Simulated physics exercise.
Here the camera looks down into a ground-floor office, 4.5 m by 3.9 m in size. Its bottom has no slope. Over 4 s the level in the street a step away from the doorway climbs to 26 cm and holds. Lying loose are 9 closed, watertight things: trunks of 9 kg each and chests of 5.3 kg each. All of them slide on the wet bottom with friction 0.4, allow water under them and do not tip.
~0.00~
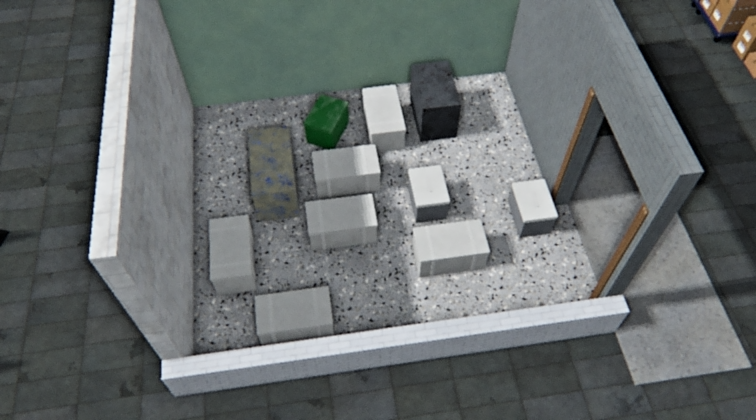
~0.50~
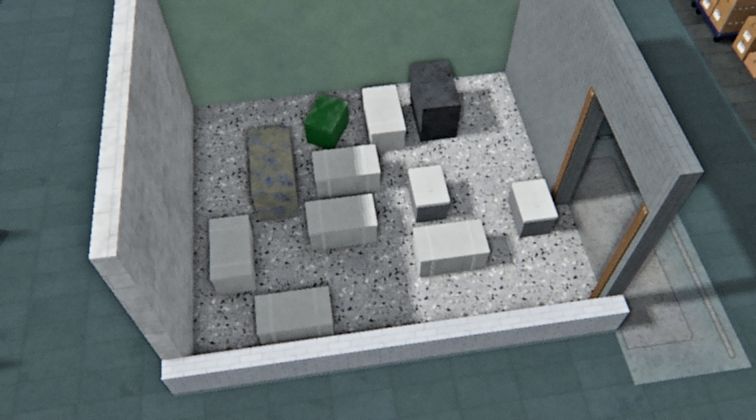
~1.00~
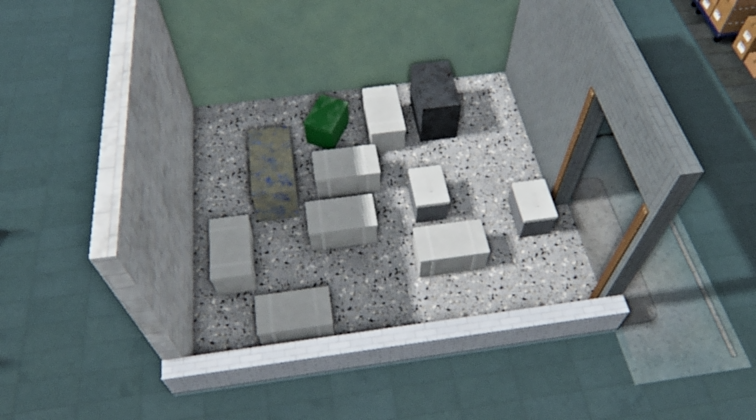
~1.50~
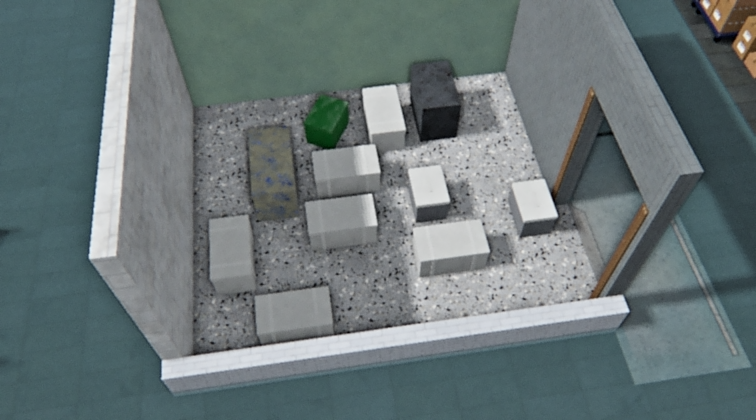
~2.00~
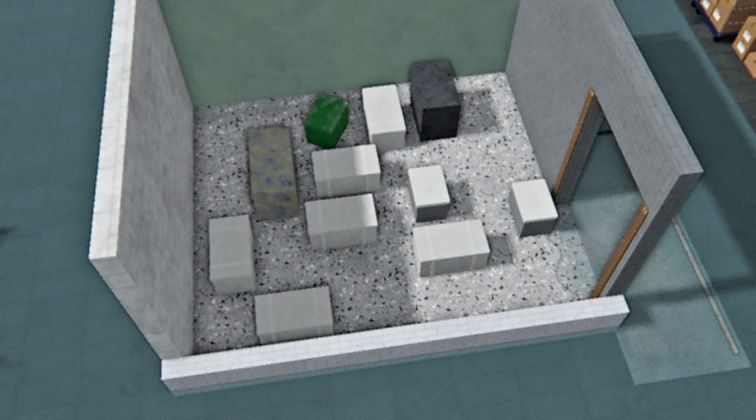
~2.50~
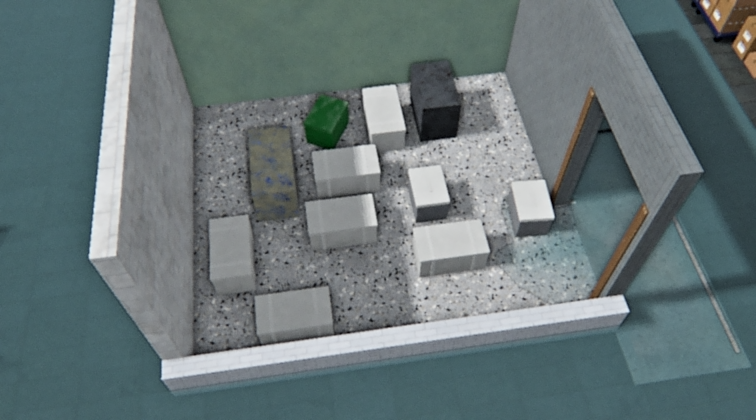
A walled room of still boxes stands as water covers the ground outside and enters the doorway.
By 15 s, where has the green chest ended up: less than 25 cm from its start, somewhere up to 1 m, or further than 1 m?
It has ended up somewhere up to 1 m from its start.
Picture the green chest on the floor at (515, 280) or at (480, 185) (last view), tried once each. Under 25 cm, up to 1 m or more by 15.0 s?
The first start leaves it well away, the second leaves it slightly displaced.
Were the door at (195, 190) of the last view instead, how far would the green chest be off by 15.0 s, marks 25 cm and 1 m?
With that change, the green chest makes a small move.
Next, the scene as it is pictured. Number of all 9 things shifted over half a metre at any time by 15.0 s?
It works out to 8.
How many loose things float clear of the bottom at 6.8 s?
I'd say 6 of them.
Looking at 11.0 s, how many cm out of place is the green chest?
About 80 cm.
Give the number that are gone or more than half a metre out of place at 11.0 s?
Answer: 8.
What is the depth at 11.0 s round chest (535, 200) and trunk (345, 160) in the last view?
I'd put it at 4 cm and 15 cm respectively.
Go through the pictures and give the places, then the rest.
The green chest at (326, 113) rests on the ground; water covers 0.0 m2; 0 of 9 have shifted, in the first picture.
The green chest at (326, 113) rests on the ground; water covers 0.0 m2; 0 of 9 have shifted, in the second picture.
The green chest at (326, 113) rests on the ground; water covers 0.0 m2; 0 of 9 have shifted, in the third picture.
The green chest at (326, 113) rests on the ground; 0.0 m2 under water; 0 of 9 have shifted, in the fourth picture.
The green chest at (326, 113) rests on the ground; 0.1 m2 under water; 0 of 9 have shifted, in the fifth picture.
The green chest at (326, 113) rests on the ground; 0.7 m2 under water; 0 of 9 have shifted, in the sixth picture.
After 3.5 s the green chest is near (326, 113), 0.0 m from its start, aground; 0 afloat.
After 6.8 s the green chest is near (320, 89), 0.4 m from its start, aground; 6 afloat.
After 11.0 s the green chest is near (357, 73), 0.7 m from its start, afloat; 9 afloat.
After 15.0 s the green chest is near (356, 71), 0.7 m from its start, afloat; 9 afloat.
